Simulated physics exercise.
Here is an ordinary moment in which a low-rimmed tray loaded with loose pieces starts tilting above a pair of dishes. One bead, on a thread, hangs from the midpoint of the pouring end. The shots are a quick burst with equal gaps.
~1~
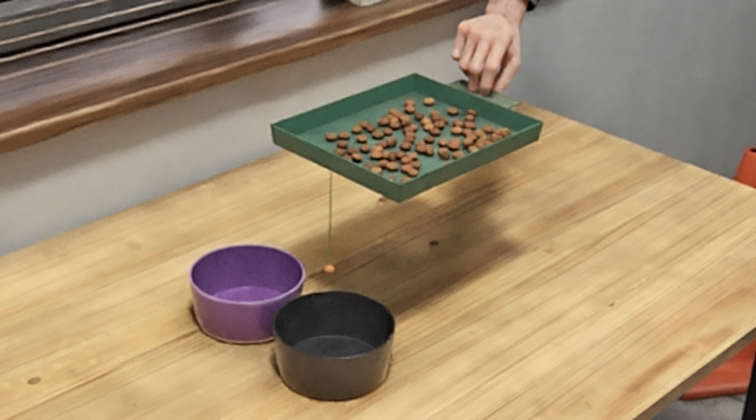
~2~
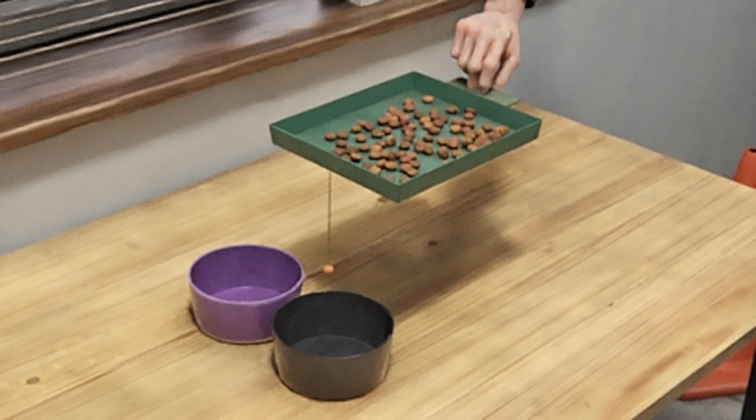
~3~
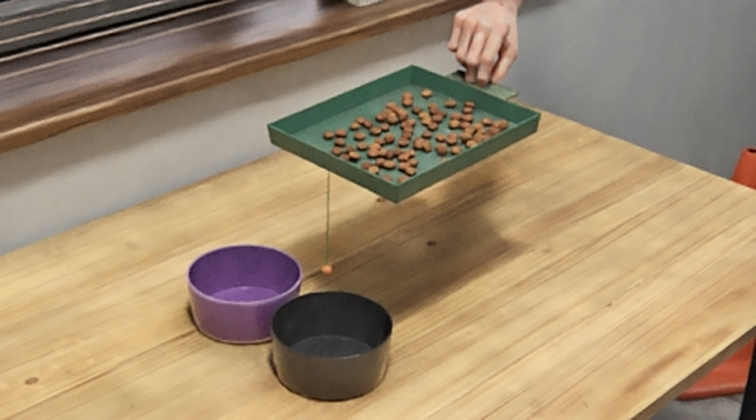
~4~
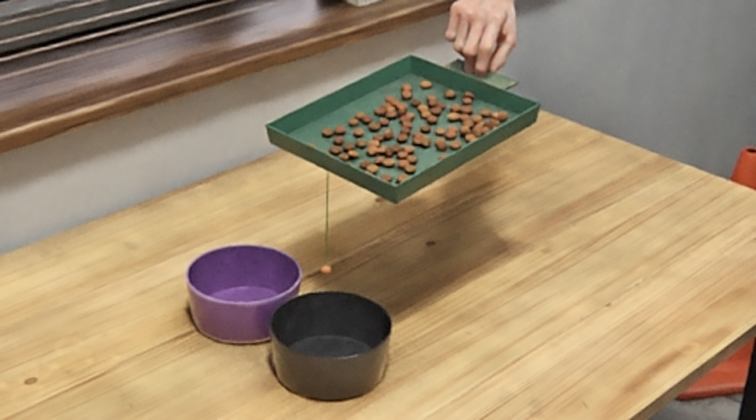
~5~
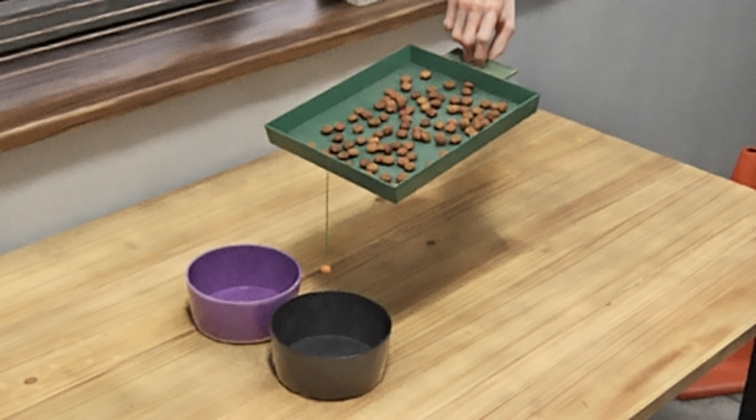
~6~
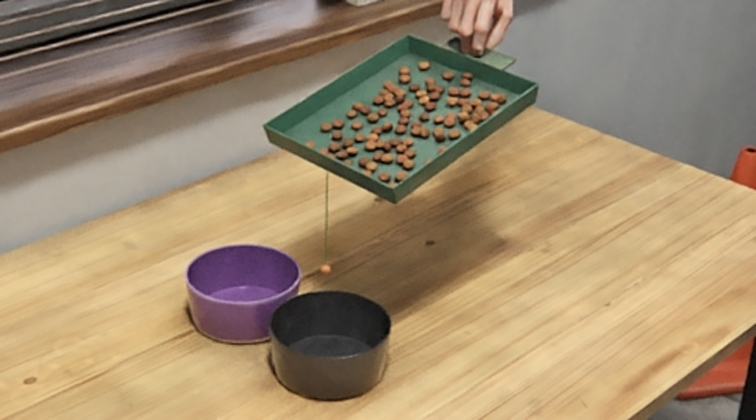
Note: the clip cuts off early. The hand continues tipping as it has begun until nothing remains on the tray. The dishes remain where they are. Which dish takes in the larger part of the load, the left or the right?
The right dish.
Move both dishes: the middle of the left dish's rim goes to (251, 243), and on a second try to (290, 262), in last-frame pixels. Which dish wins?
Case one: The dish at right. Case two: The dish at right.
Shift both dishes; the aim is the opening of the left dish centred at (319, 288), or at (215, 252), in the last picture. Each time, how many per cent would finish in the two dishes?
40 and 70 in a hundred, in turn.
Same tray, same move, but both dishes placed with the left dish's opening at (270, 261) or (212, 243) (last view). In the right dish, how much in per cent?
About 50 per cent first, then about 50 per cent.
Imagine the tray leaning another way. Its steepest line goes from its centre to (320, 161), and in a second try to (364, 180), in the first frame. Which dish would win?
Results - the dish on the left side first, the dish on the right side second.
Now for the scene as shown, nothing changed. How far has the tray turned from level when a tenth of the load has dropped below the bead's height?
Near 100 degrees.
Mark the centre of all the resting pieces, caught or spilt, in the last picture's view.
Once it all stops, the middle lies near (299, 359).
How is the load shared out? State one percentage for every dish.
Roughly 30 in a hundred for the left dish, roughly 60 in a hundred for the right dish.
Shortly afterwards, tray tipped steeply; the whole lot on the tray.
Next, tray tipped right over; all but a few on the tray; only a few in the right dish; only a few in the air.
Some moments later, tray tipped past a quarter turn; near two thirds in the right dish; near a quarter in the left dish; a little outside both.
In the end, tray tipped past a quarter turn; near two thirds in the right dish; near a quarter in the left dish; a little outside both.
